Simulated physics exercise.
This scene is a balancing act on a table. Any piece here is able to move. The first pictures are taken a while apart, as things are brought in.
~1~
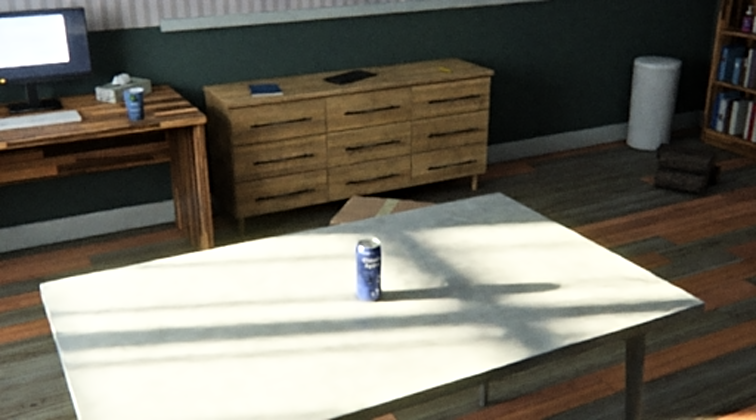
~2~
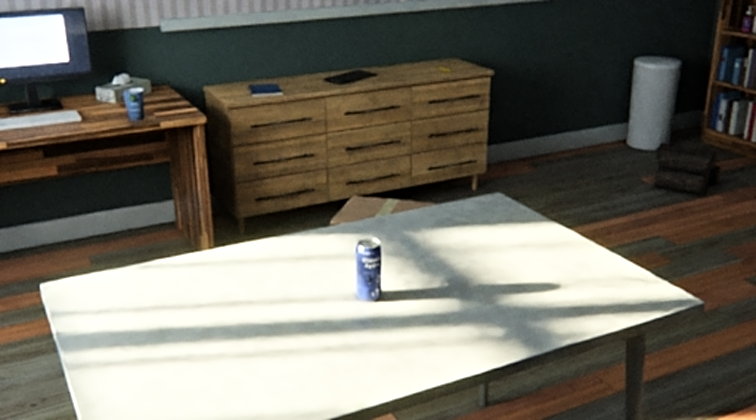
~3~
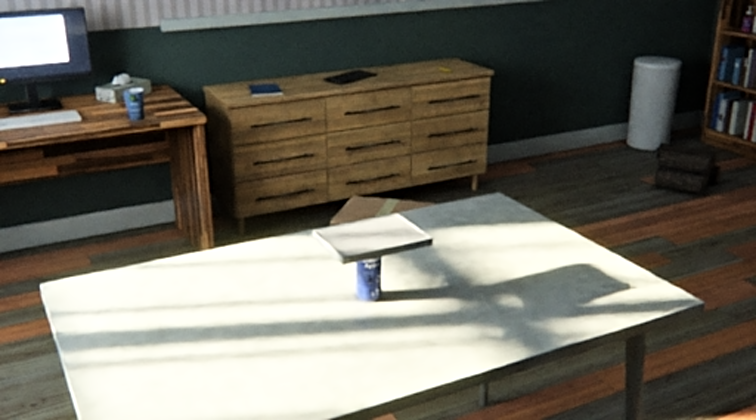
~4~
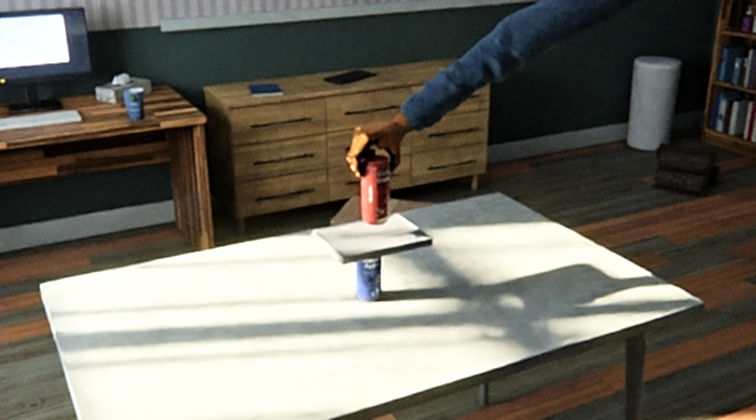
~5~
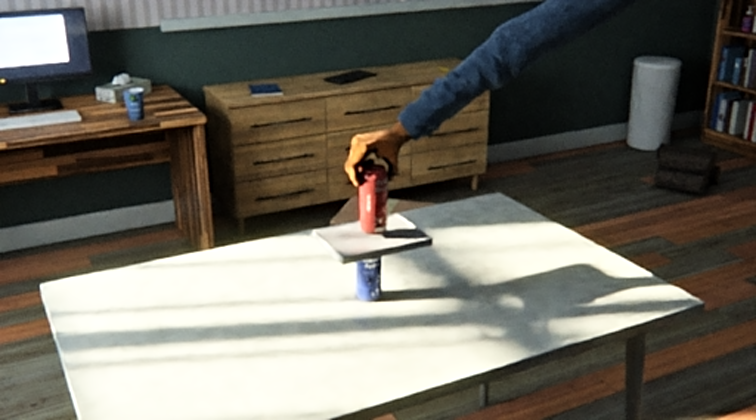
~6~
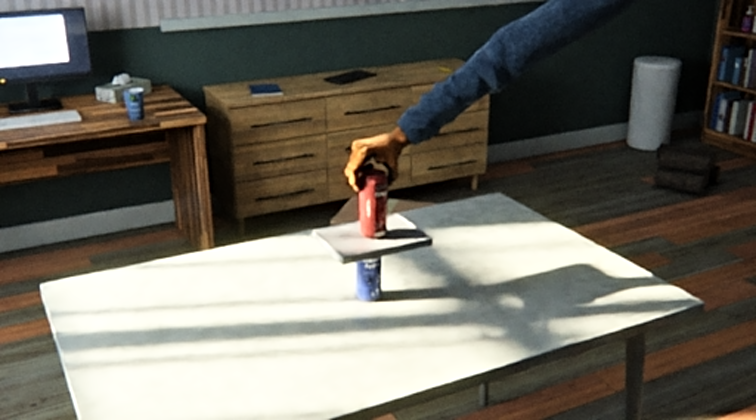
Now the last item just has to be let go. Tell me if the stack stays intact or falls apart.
It will stand firm.
Then, 0.90 s past the last view, nothing moves.
Then, 1.70 s past the last view, red can resting near (374, 205).
Finally, all 3 still in place. Final places as the last picture's camera would see them, red can near (374, 204). The stack stays up.
